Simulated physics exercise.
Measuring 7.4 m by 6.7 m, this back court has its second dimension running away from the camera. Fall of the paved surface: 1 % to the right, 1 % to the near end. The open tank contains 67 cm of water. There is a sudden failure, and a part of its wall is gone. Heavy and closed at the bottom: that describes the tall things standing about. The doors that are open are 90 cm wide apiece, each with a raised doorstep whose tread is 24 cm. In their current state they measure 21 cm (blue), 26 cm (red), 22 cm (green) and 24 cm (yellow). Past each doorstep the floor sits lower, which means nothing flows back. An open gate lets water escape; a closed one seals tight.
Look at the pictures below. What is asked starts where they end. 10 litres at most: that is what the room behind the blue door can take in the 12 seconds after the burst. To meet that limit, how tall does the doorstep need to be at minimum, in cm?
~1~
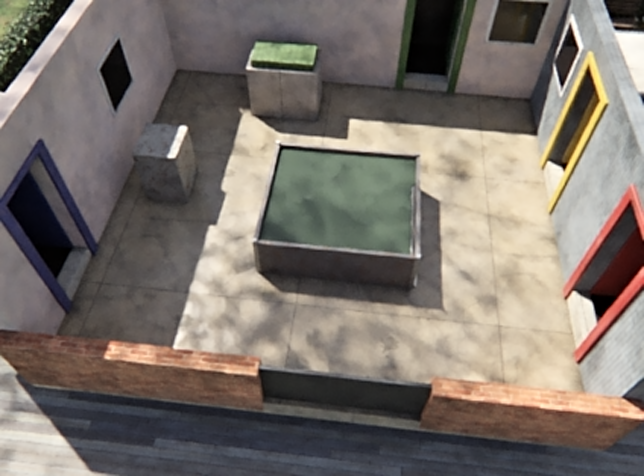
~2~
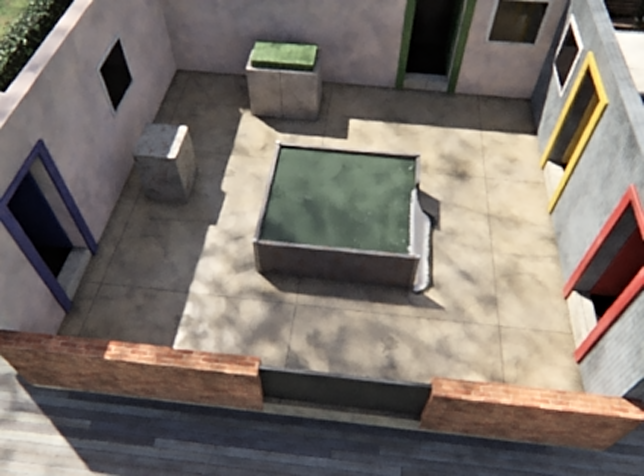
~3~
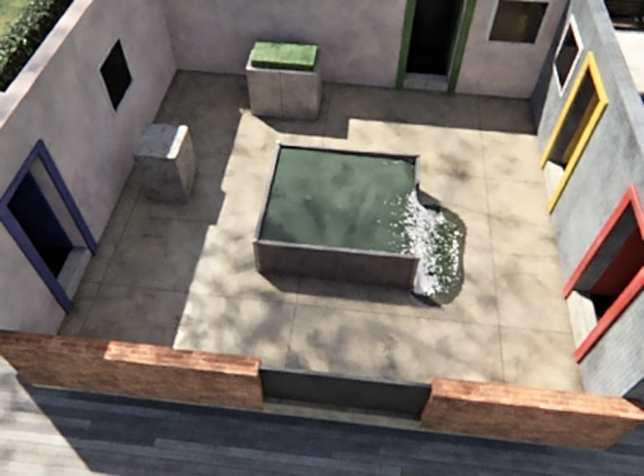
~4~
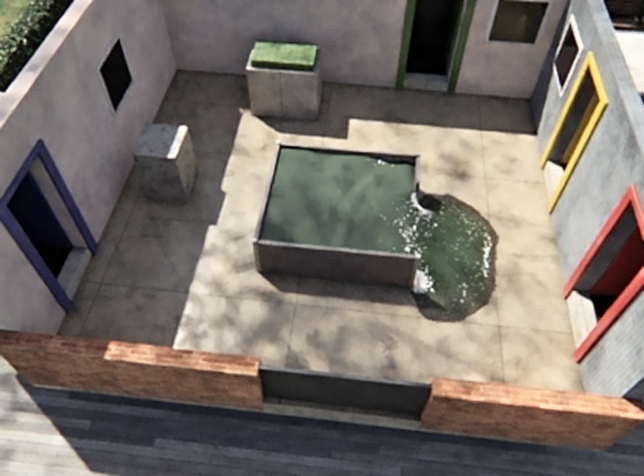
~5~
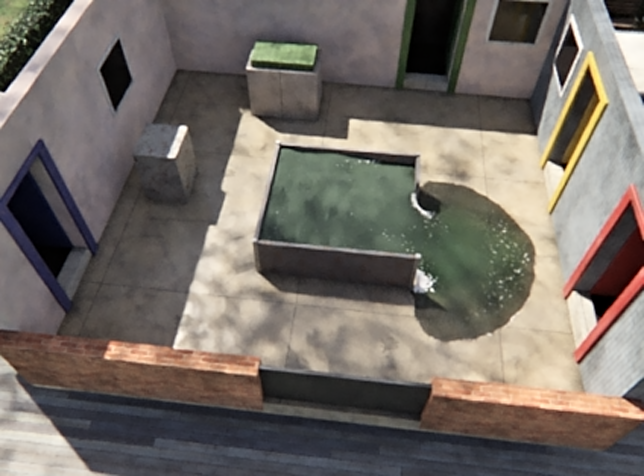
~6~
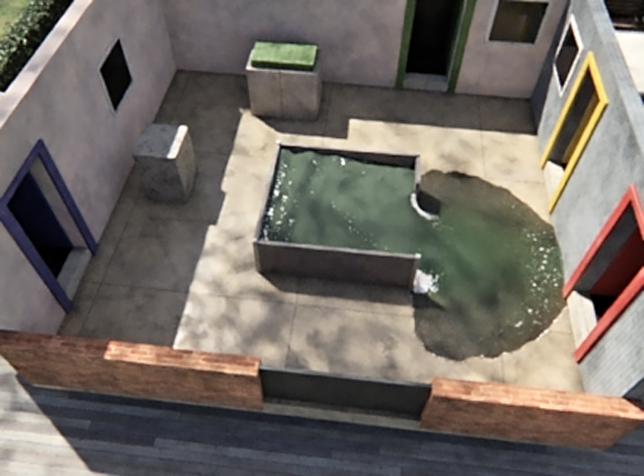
At least 12.5 cm or so.
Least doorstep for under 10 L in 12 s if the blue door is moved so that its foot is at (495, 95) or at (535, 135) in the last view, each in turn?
Around 18 and 10.5 cm respectively.
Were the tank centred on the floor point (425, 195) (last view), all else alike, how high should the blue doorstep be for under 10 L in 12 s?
In that case about 9.5 cm.
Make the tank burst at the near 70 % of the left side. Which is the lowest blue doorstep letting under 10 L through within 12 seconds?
About 28 centimetres.
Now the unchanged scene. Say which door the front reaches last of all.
Last: Blue.
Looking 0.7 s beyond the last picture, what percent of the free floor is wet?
Roughly 20 percent.
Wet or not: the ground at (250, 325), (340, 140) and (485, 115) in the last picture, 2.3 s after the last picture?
In the order asked: Untouched, untouched, soaked.
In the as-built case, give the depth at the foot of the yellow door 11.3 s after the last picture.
A ruler would read roughly 9.0 cm.
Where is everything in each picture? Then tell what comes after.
The first frame shows the open tank at (342, 199) is whole and still, 67 cm deep; the blue door at (57, 239) is dry.
In the second frame, the gap is at (412, 237), the front 0.3 m out at (428, 280); the back of the open tank holds 67 cm.
In the third frame, the front is at (461, 238), 0.8 m from the gap at (411, 239); 1.2 m2 of floor is wet, 67 cm left at the back.
In the fourth frame, the gap is at (411, 240), the front 1.3 m out at (492, 255); the back of the open tank holds 67 cm.
In the fifth frame, water pours out at (411, 240) and has run 1.9 m, to (530, 259); about 7 cm deep outside, 66 cm at the back.
In the sixth frame, the gap is at (411, 240), the front 2.4 m out at (565, 291); the back of the open tank holds 57 cm; 5.1 m in a straight line remain to the blue door at (57, 239).
Then, 0.7 s after the last picture water covers 20 % of the floor, deepest (43 cm) near (552, 283); it has not reached the blue door.
Then, 2.3 s after the last picture water covers 35 % of the floor, deepest (43 cm) near (590, 423); it has not reached the blue door.
Then, 11.3 s after the last picture water covers 100 % of the floor, deepest (12 cm) near (277, 386); 8 cm at the blue door, 0 litres in over its 21 cm doorstep.
At the blue door as built, the water peaked near 18 cm, 4.7 s after the last picture.
With a doorstep of 11 cm, 21 litres would have come in within the 12 s; with 15 cm, 3 litres. So under 10 litres takes about 12.5 cm.
